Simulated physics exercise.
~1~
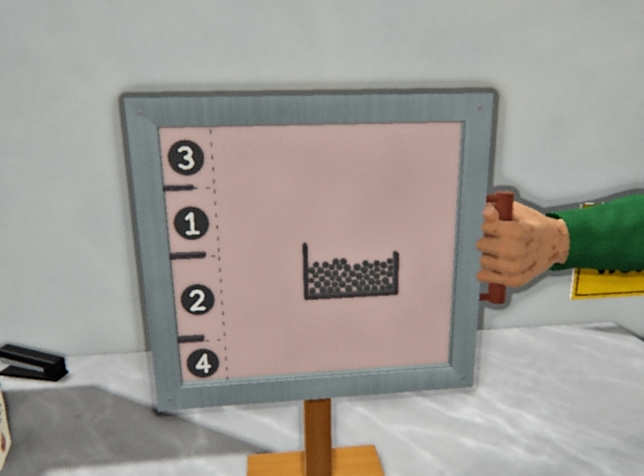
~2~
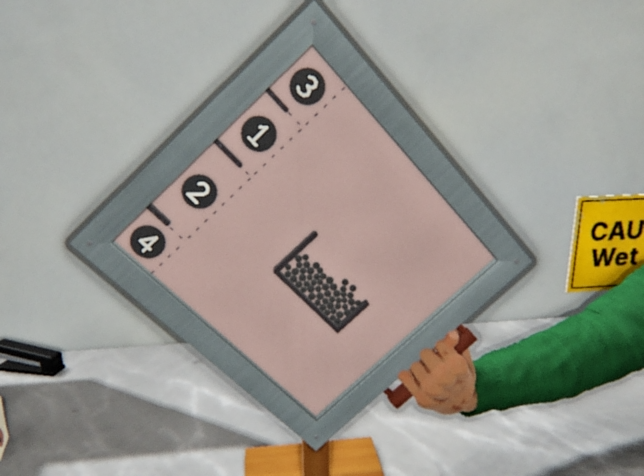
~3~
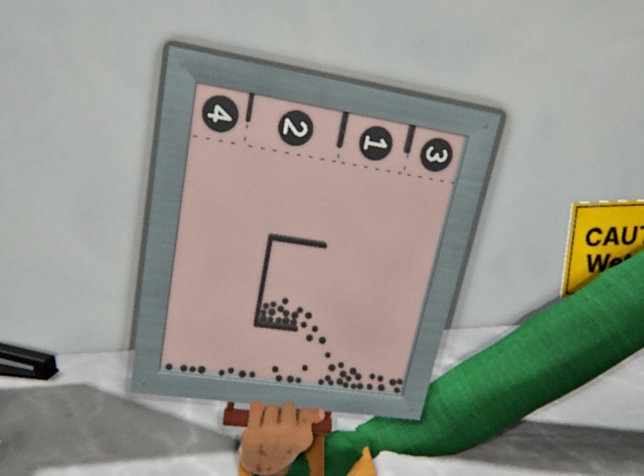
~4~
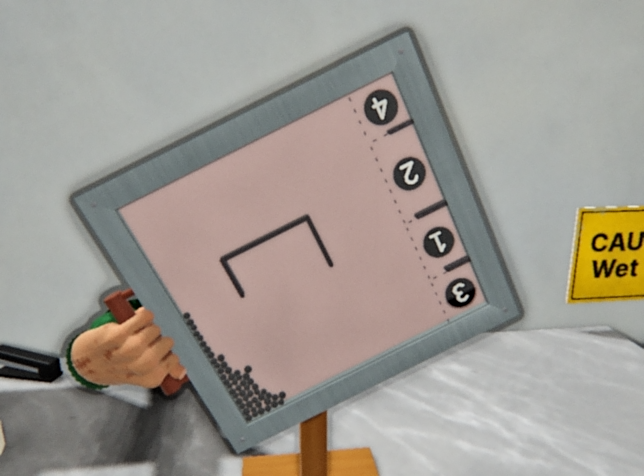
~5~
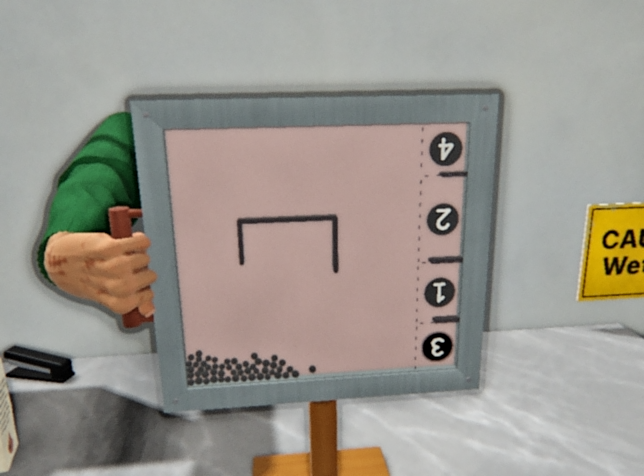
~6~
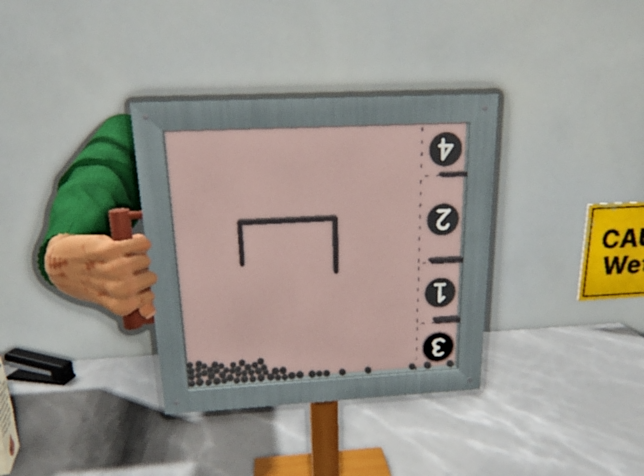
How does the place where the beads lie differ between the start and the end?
At the start the beads are heaped inside the dark tray in the middle of the panel. At the end they lie outside it along the panel's bottom edge, mostly at the left with a few scattered to the right.
